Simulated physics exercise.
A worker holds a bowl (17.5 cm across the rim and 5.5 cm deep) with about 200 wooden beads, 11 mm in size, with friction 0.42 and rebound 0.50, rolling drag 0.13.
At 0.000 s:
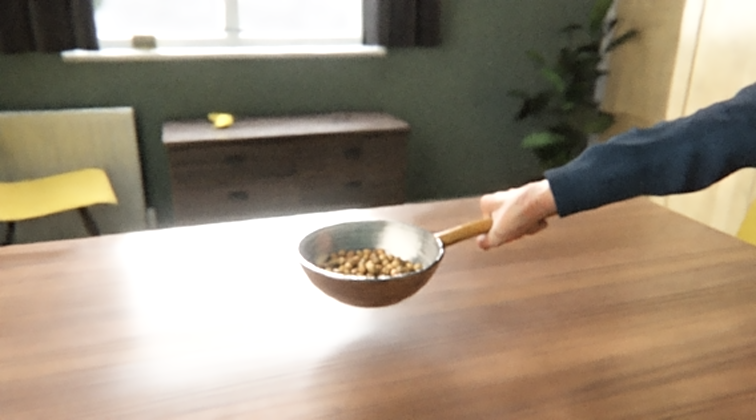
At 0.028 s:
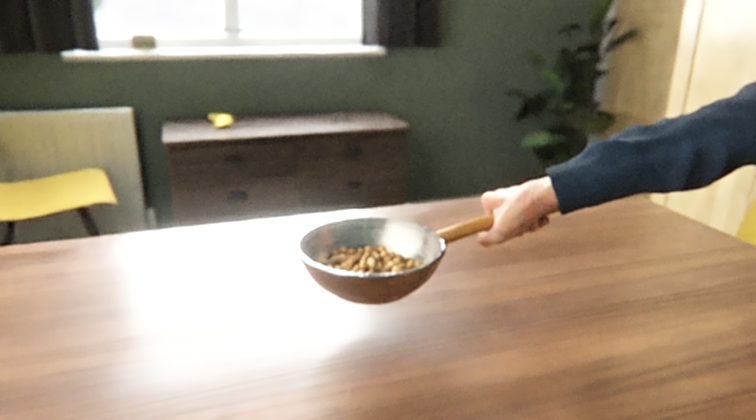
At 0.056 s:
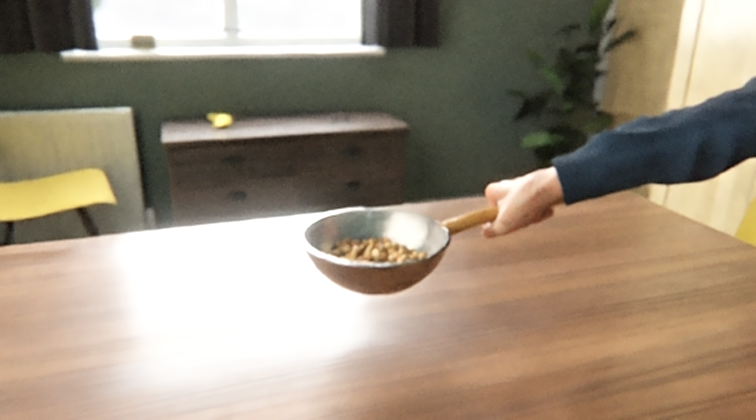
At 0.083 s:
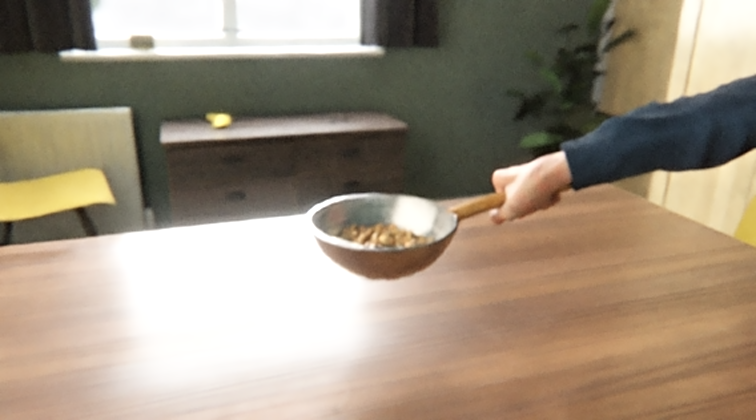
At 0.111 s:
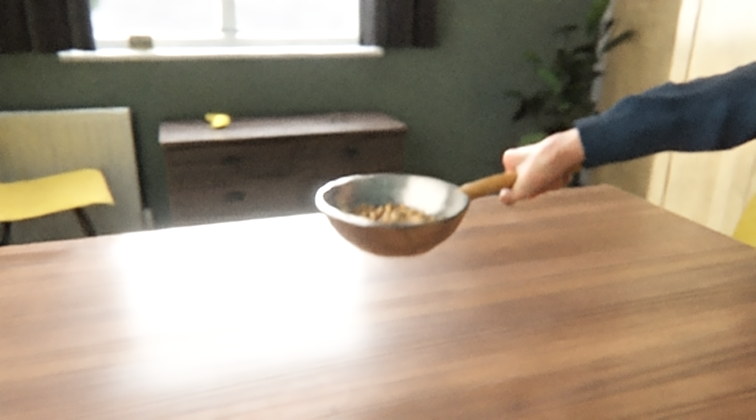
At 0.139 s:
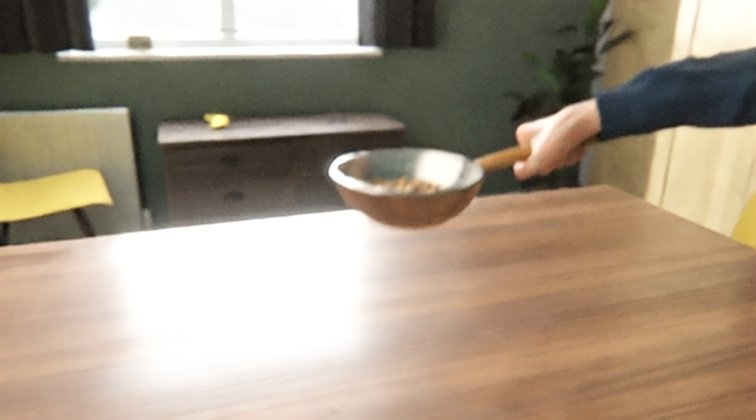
In a room with a wooden table, a hand lifting a bowl of small brown beads by its handle, moving slightly right.
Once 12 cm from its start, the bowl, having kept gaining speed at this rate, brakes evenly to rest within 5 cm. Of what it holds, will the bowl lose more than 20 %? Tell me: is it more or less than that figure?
It is more than that figure.
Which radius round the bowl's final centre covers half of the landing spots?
About 22 cm.
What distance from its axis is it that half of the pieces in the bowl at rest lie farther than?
The distance is about 3.0 centimetres.
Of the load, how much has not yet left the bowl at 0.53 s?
My best guess is some 30 per cent of the load.
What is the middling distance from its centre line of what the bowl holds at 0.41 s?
5.5 centimetres, about.
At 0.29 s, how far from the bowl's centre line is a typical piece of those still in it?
The answer is about 6.5 cm.
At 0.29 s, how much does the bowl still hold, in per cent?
Share remaining: Approx. 70 %.
After 0.29 s, bowl 70 %, in the air 30 %; middle of the pieces not yet landed near (489, 97).
Then, at 0.41 s, bowl 30 %, in the air 70 %; middle of the pieces not yet landed near (520, 132).
Then, at 0.53 s, fallen right of where it stops 35 %, bowl 30 %, in the air 35 %; middle of the pieces not yet landed near (531, 221).
Then, at 0.64 s, fallen right of where it stops 70 %, bowl 30 %; middle of the pieces not yet landed near (432, 160).
In the end, at 1.2 s, fallen right of where it stops 70 %, bowl 30 %.
